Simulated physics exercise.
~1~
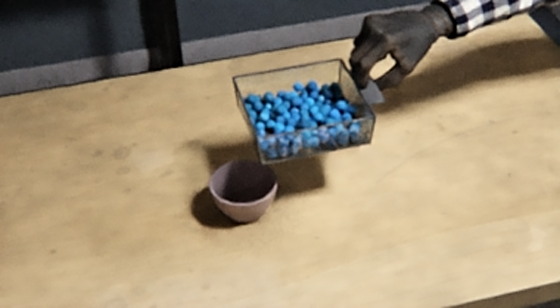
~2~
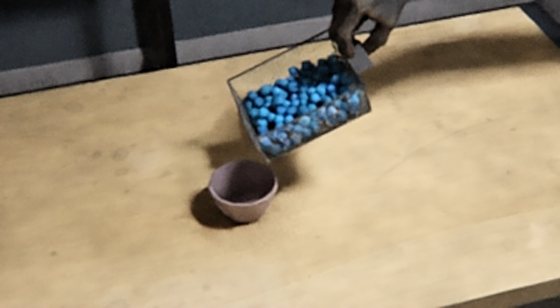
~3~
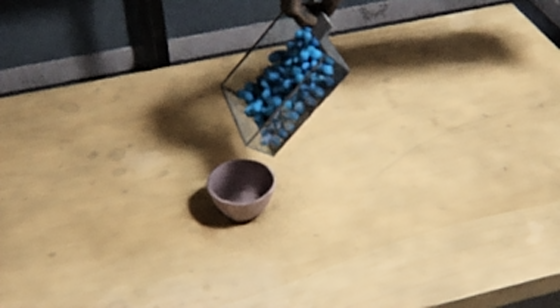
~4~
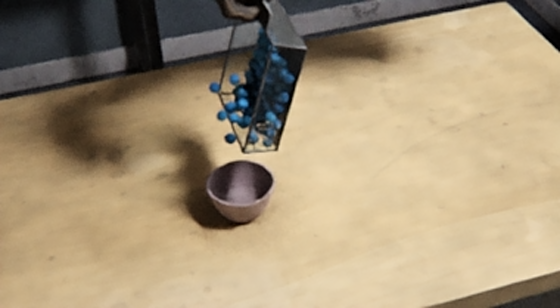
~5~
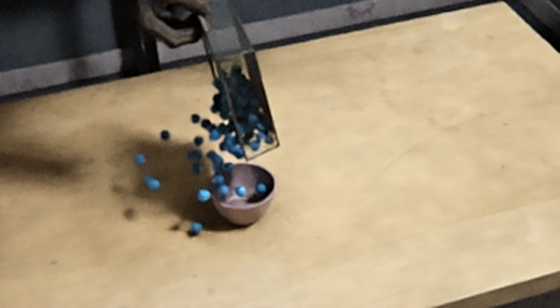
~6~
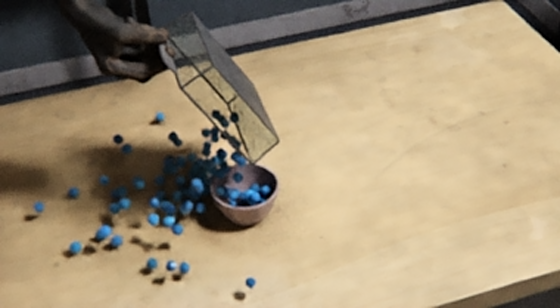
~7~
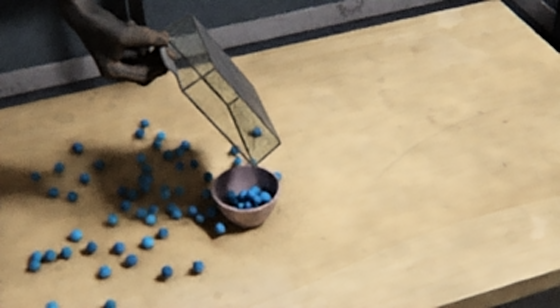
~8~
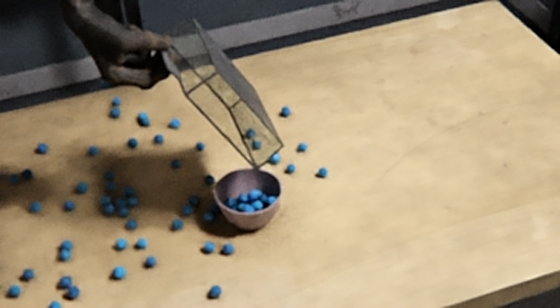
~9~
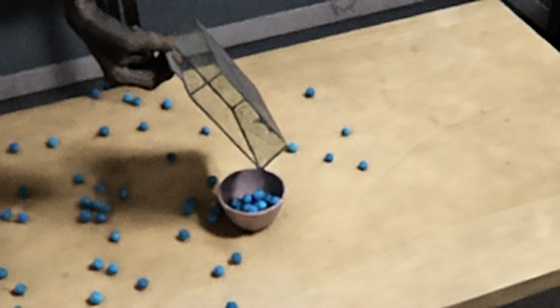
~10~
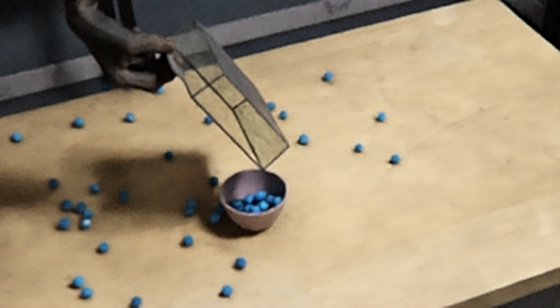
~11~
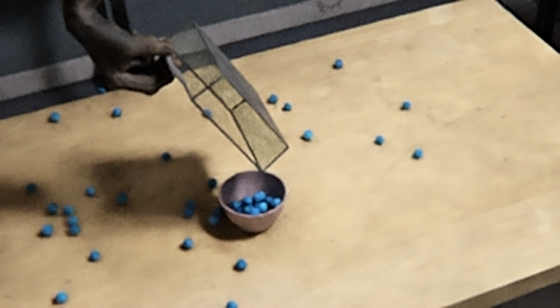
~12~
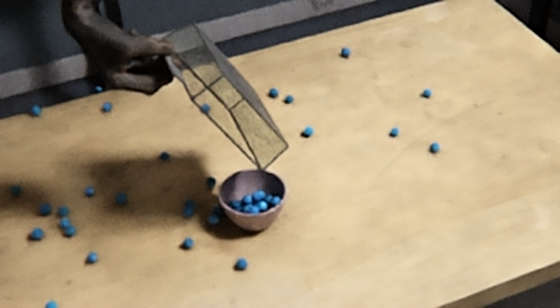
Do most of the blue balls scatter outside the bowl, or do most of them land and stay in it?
Most of the blue balls scatter across the table outside the bowl. A smaller share lands in the bowl and stays there.
